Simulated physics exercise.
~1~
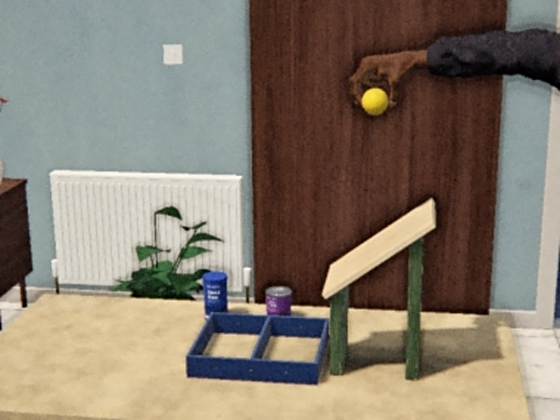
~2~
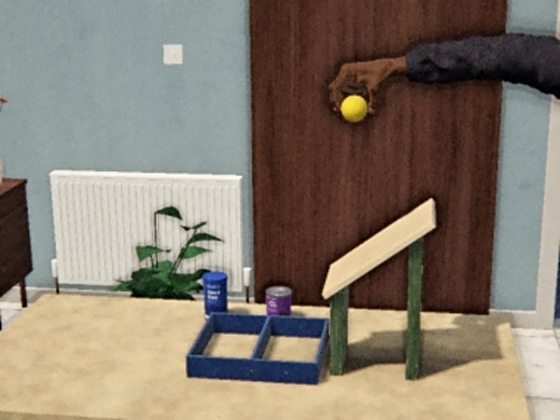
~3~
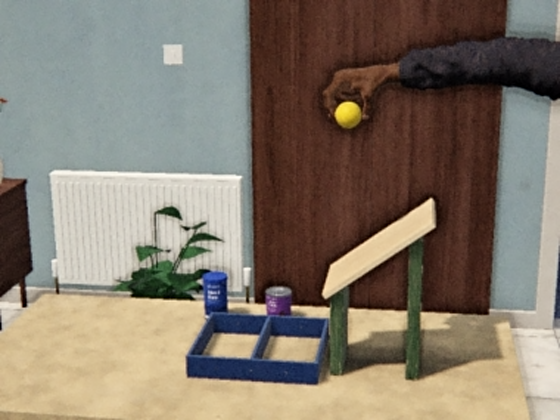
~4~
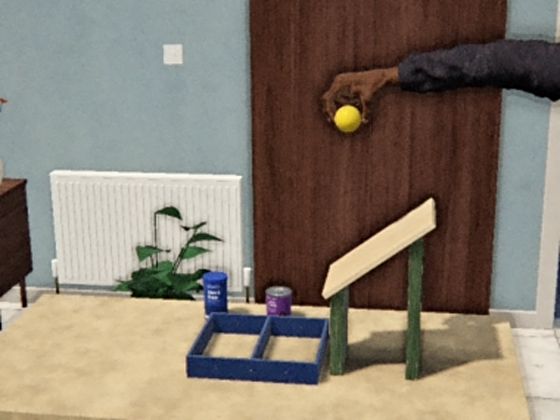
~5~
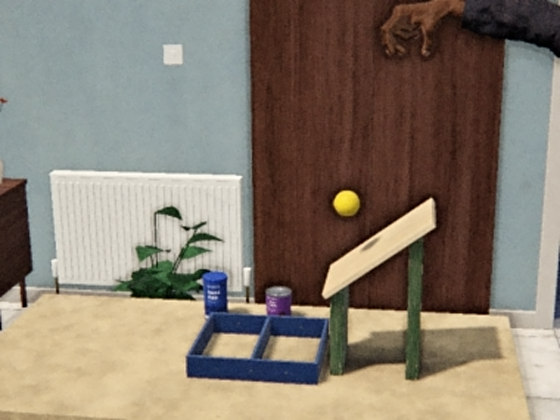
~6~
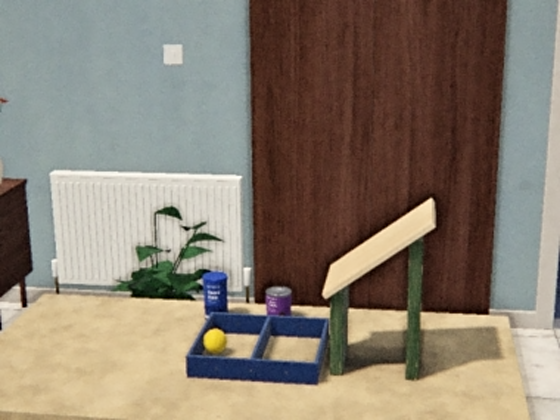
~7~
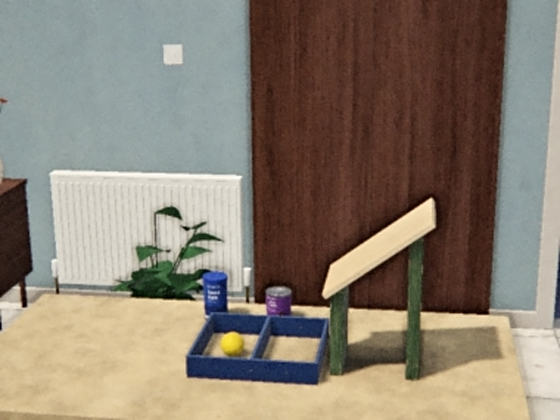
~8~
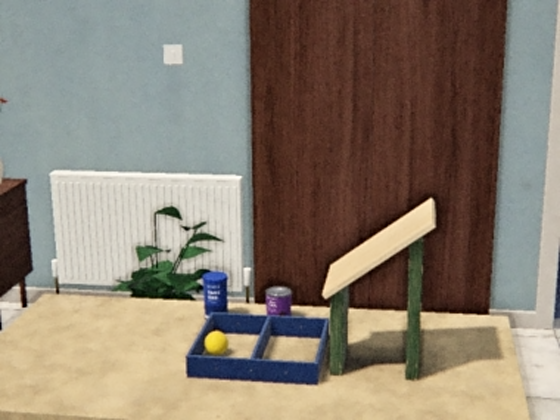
To begin with, a hand reaches in from the right holding a yellow lemon in front of a dark wooden door, above a sloping board on green legs. A blue tray with two bays sits to the left of the board, with a blue tin and a purple tin behind it. The hand moves left and slightly down, then pauses. It lets go and draws back to the right as the lemon drops toward the board's lower part. The lemon is next seen in the tray's farther, left bay, where it shifts right, then back left, and ends there with both tins still in place.
